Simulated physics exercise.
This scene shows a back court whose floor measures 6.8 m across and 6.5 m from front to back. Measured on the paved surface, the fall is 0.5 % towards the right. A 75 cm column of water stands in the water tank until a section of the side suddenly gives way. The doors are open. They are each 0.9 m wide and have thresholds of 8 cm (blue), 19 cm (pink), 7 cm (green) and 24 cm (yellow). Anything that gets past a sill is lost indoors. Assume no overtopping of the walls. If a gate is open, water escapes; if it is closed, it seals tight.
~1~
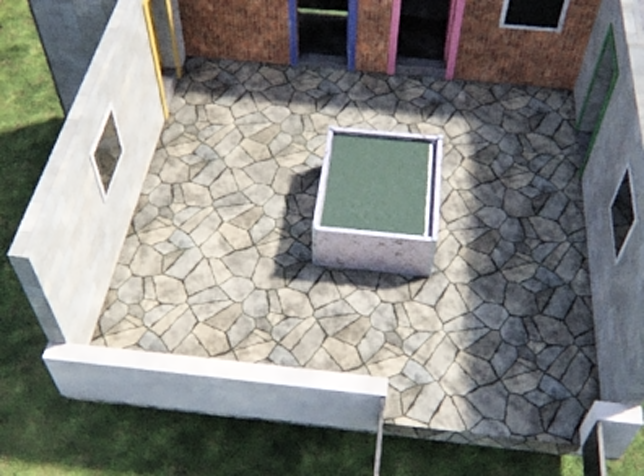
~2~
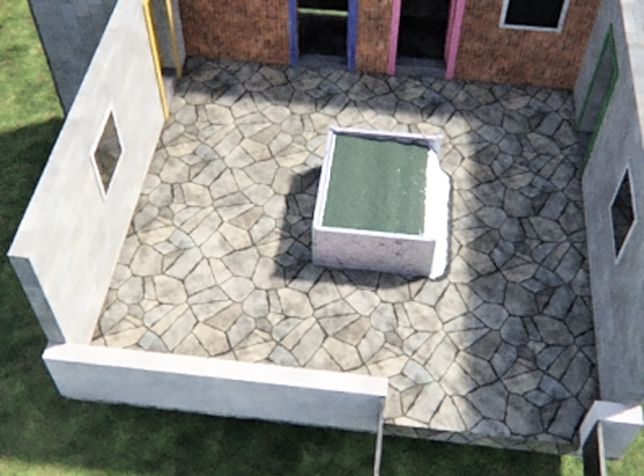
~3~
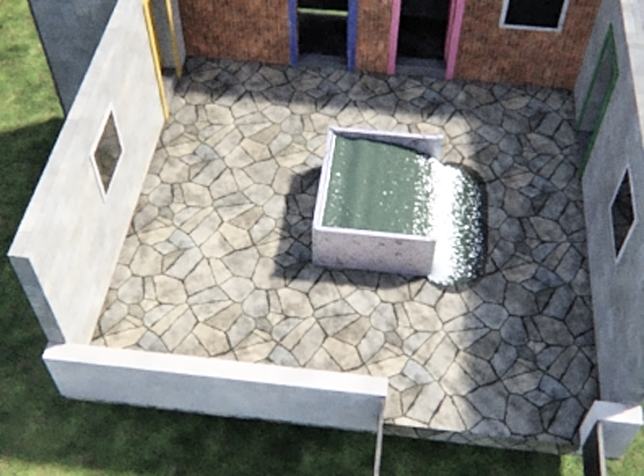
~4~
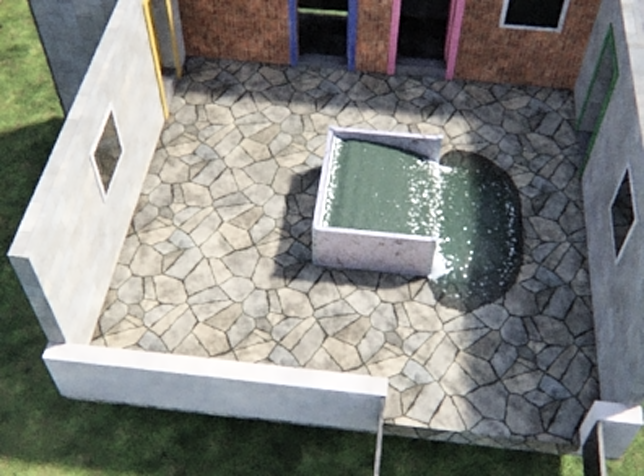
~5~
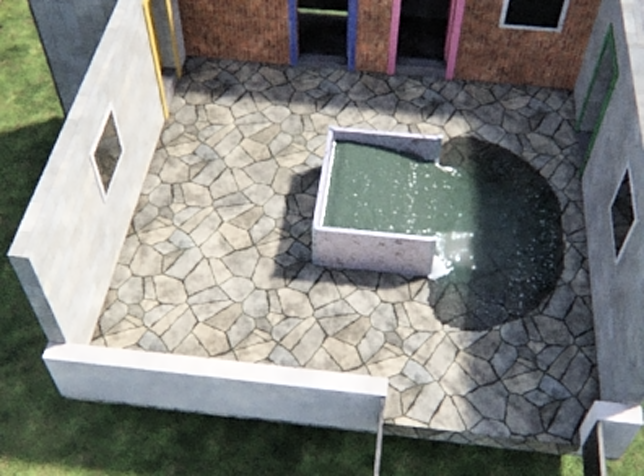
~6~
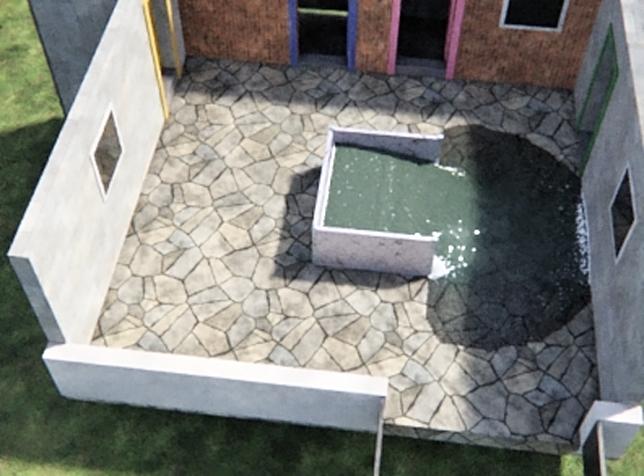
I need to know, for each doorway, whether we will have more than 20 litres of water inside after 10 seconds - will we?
At the blue door the inflow will be within bounds; at the pink door the inflow will be within bounds; at the green door the inflow will be out of bounds; at the yellow door the inflow will be within bounds.
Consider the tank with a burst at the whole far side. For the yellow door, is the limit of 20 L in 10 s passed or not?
Compared with the limit, yellow is less.
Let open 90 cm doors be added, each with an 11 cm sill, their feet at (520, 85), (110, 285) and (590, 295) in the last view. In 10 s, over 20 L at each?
So, in the order given, it's beyond the mark, then shy of the mark, then beyond the mark.
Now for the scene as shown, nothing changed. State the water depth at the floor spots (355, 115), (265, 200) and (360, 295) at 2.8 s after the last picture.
I'd read it as roughly 2, 0 and 0 cm, in that order.
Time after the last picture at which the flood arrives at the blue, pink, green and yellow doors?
Blue = 2.8 s, pink = 2.2 s, green = 0.2 s, yellow = 4.5 s.
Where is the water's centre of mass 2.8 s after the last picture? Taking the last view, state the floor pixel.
Around (497, 213).
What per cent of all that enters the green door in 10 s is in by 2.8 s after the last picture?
Some 80 in a hundred.
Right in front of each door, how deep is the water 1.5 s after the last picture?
Depth readings (cm): Blue = 0; pink = 0; green = 17; yellow = 0.
Then, 0.7 s after the last picture water covers 25 % of the floor and is deepest (46 cm) near (575, 241); blue door not reached, pink door not reached, green door 20 cm at the sill, 14 L in, yellow door not reached.
Then, 1.5 s after the last picture water covers 25 % of the floor and is deepest (40 cm) near (589, 416); blue door not reached, pink door not reached, green door 17 cm at the sill, 61 L in, yellow door not reached.
Then, 2.8 s after the last picture water covers 40 % of the floor and is deepest (24 cm) near (564, 93); blue door not reached, pink door 6 cm at the sill, 0 L in, green door 11 cm at the sill, 94 L in, yellow door not reached.
Then, 5.3 s after the last picture water covers 65 % of the floor and is deepest (10 cm) near (568, 146); blue door 4 cm at the sill, 0 L in, pink door 6 cm at the sill, 0 L in, green door 10 cm at the sill, 112 L in, yellow door 9 cm at the sill, 0 L in.
Then, 9.3 s after the last picture water covers 85 % of the floor and is deepest (6 cm) near (264, 74); blue door 3 cm at the sill, 0 L in, pink door 4 cm at the sill, 0 L in, green door 5 cm at the sill, 118 L in, yellow door 6 cm at the sill, 0 L in.
